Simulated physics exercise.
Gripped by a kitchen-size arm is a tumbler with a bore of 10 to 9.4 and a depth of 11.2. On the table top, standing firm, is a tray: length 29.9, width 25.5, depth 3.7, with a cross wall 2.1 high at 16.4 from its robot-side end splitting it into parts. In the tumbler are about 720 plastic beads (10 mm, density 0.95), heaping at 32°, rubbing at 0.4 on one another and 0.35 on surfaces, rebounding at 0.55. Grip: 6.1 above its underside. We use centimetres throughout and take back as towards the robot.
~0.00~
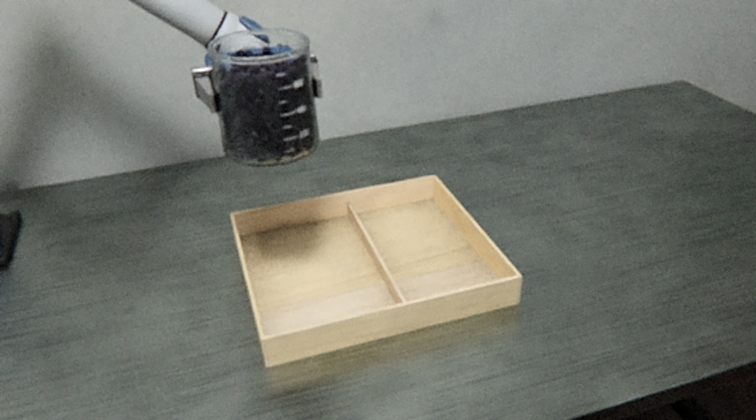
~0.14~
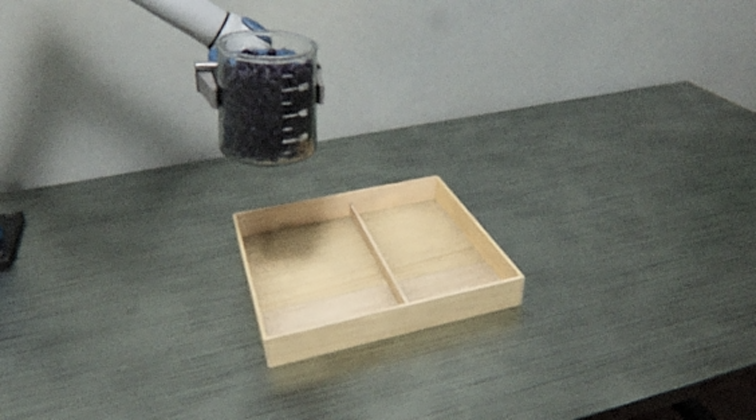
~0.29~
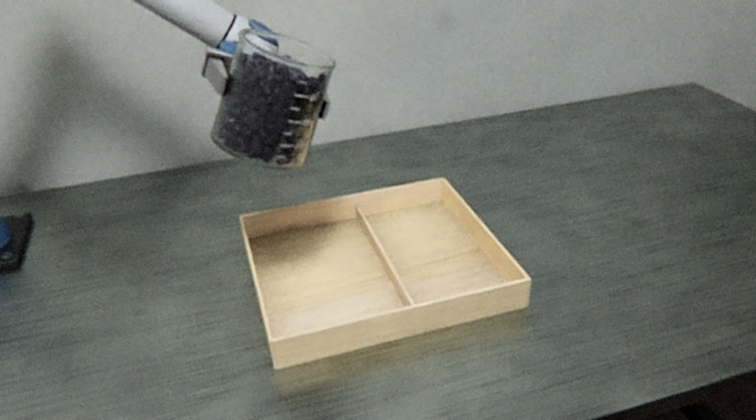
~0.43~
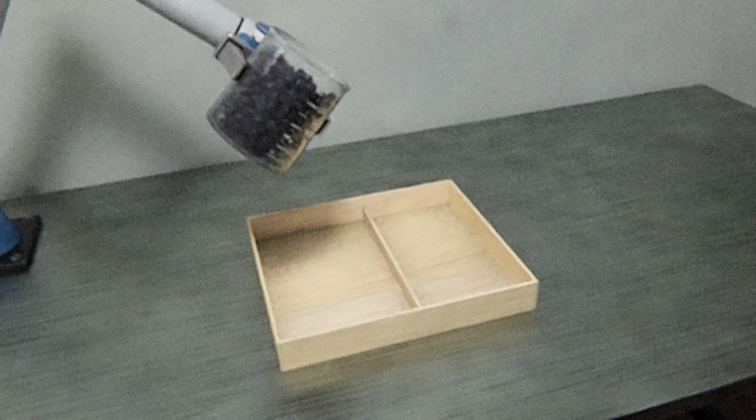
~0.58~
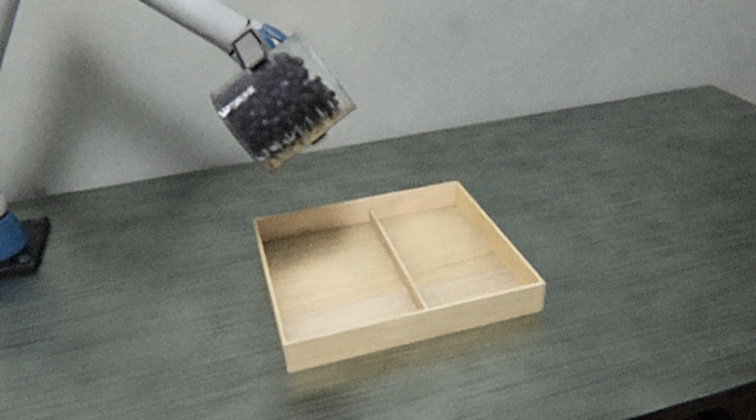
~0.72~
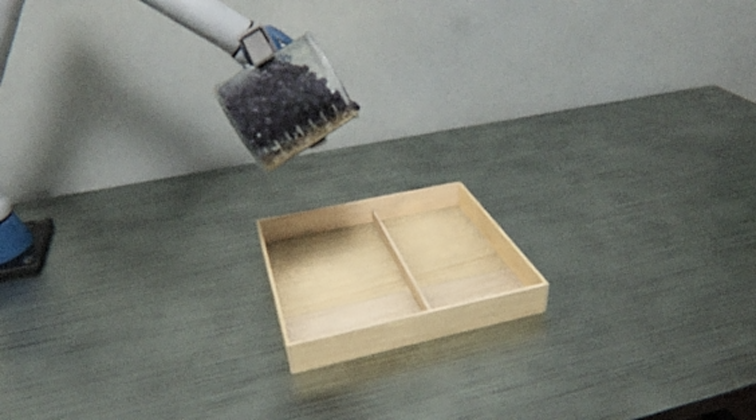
Clear tumbler of dark beads tilting steeply to the right in a robot arm's grip above an empty, divided wooden tray.
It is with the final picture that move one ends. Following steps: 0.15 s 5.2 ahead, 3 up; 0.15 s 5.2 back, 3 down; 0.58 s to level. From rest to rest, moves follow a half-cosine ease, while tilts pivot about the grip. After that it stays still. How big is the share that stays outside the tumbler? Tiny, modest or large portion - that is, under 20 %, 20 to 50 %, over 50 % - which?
A modest portion.
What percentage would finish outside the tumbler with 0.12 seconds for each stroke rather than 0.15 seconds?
I'd expect some 55 per cent.
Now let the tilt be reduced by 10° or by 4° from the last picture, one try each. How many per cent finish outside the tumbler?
It would be around 25 and 30 per cent.
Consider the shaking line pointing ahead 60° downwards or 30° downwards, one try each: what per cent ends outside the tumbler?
Near 5 and 10 percent respectively.
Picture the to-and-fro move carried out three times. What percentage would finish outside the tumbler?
I'd expect something close to 65 per cent.
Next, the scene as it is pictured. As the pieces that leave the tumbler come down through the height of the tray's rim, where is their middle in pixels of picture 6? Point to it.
Estimated centre around (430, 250) in pixels.
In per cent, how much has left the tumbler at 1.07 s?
Around 35 percent at that moment.
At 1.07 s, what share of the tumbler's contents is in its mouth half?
Some 45 per cent.
By 1.07 s, tilted 65° forward, highest piece 27 above the table; 478 in the tumbler, 5 in the far-side part, 1 on the table or floor, 237 in flight or on a rim.
By 1.42 s, tilted 14° forward, highest piece 30 above the table; 461 in the tumbler, 191 in the far-side part, 54 in the robot-side part, 9 on the table or floor, 6 in flight or on a rim.
By 1.80 s, level, highest piece 28 above the table; 461 in the tumbler, 193 in the far-side part, 55 in the robot-side part, 12 on the table or floor.
By 2.85 s, level, highest piece 28 above the table; 461 in the tumbler, 193 in the far-side part, 55 in the robot-side part, 12 on the table or floor.
Final count, 461 in the tumbler, 193 in the far-side part, 55 in the robot-side part, 12 on the table or floor. That is 36 % outside the tumbler.
